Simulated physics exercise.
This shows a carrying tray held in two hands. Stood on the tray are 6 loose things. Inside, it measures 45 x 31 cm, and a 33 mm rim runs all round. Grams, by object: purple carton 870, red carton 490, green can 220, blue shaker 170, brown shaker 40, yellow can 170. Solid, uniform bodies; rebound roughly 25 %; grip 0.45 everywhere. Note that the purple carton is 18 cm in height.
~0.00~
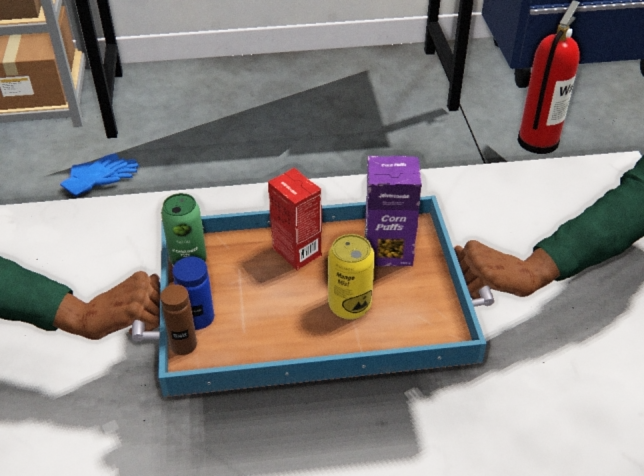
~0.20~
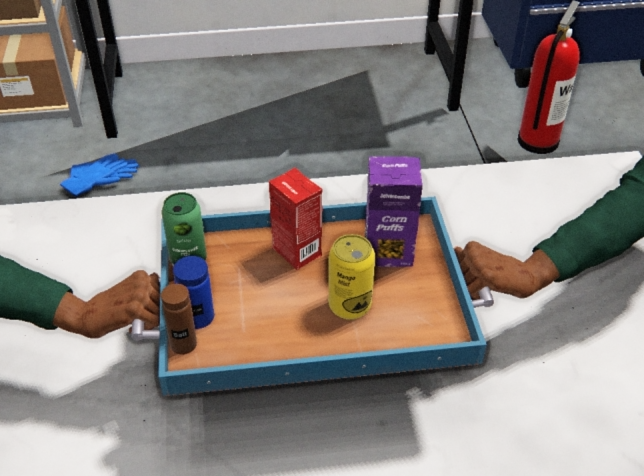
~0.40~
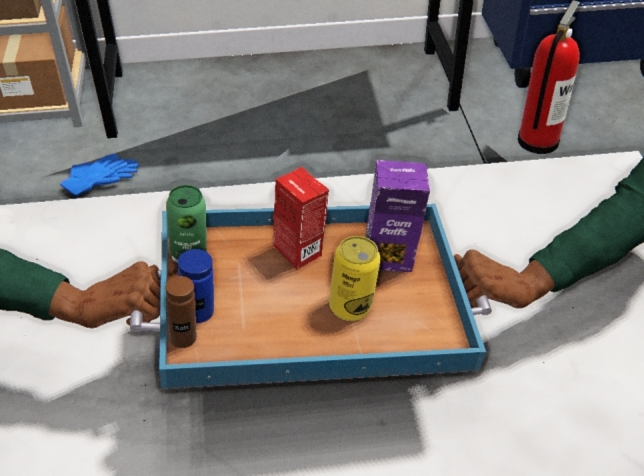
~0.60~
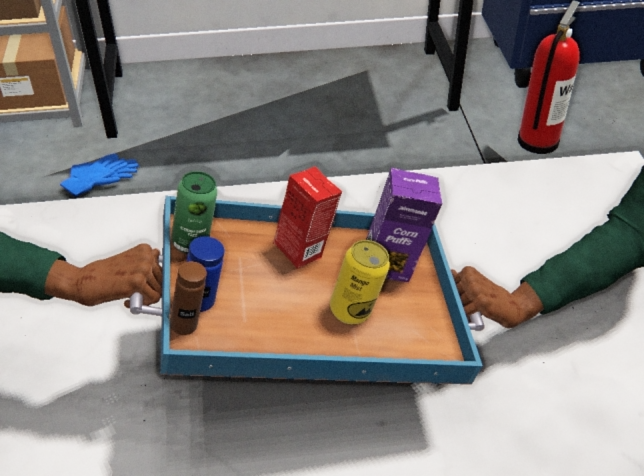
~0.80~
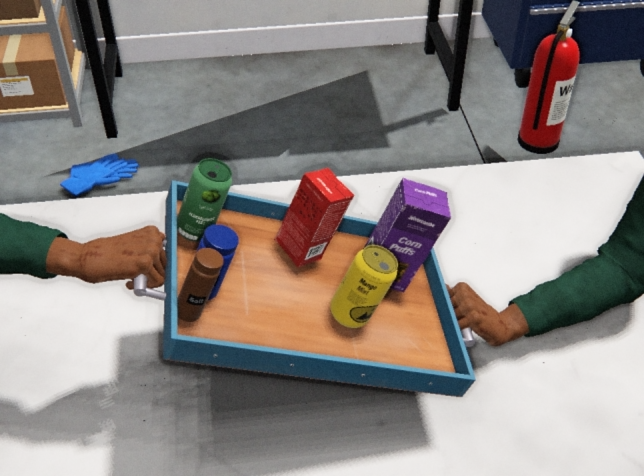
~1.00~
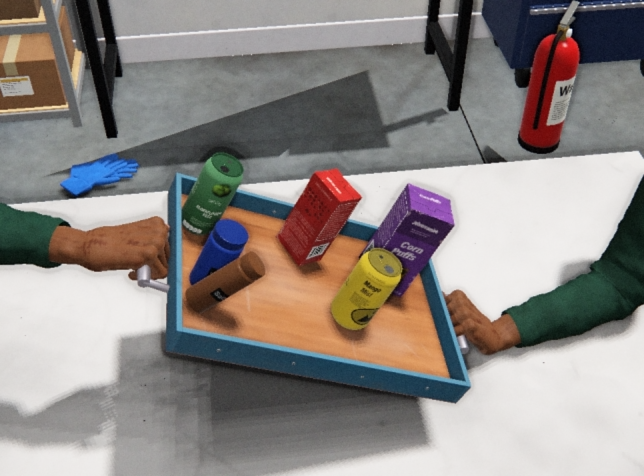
Two hands tilt a blue-rimmed tray right edge down, and the brown shaker leans right.
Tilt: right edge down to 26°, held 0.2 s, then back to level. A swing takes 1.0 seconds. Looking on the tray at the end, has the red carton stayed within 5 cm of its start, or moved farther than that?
I'd say it winds up some way off.
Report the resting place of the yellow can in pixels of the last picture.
About (425, 272).
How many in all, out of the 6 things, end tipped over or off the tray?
Count: 5.
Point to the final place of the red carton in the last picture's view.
Rest point: Near (402, 211).
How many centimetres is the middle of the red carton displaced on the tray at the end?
Roughly 18 centimetres.
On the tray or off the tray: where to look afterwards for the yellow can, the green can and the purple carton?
Observed: Yellow can remains in bounds; green can remains in bounds; purple carton exits its support.
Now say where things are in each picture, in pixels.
The first picture shows tray level; red carton (296, 220); purple carton (391, 213).
The second picture shows tray level; blue shaker (194, 293); brown shaker (180, 319).
The third picture shows tray tilted 5°, right edge down; yellow can (354, 280); purple carton (395, 218).
The fourth picture shows tray tilted 13°, right edge down; green can (193, 214); blue shaker (203, 275).
The fifth picture shows tray tilted 21°, right edge down; brown shaker (198, 285); yellow can (363, 288).
The sixth picture shows tray tilted 25°, right edge down; red carton (318, 218); purple carton (405, 242).
After 1.30 s, tray tilted 26°, right edge down; red carton tipped 66° from how it sat near (350, 219); brown shaker on its side; green can tipped 75° from how it sat.
After 1.50 s, tray tilted 24°, right edge down; purple carton now off the tray; red carton on its side near (382, 231); green can on its side.
After 1.60 s, tray tilted 21°, right edge down; red carton on its side near (396, 235); green can on its side; brown shaker on its side.
After 1.90 s, tray tilted 8°, right edge down; red carton tipped 75° from how it sat near (404, 221); green can on its side; blue shaker on its side.
At rest (3.5 s), off the tray, purple carton; tipped over on the tray, red carton, green can, blue shaker and brown shaker; not toppled but over 5 cm from the start, yellow can. Seen from the same camera at the end, red carton near (402, 211).
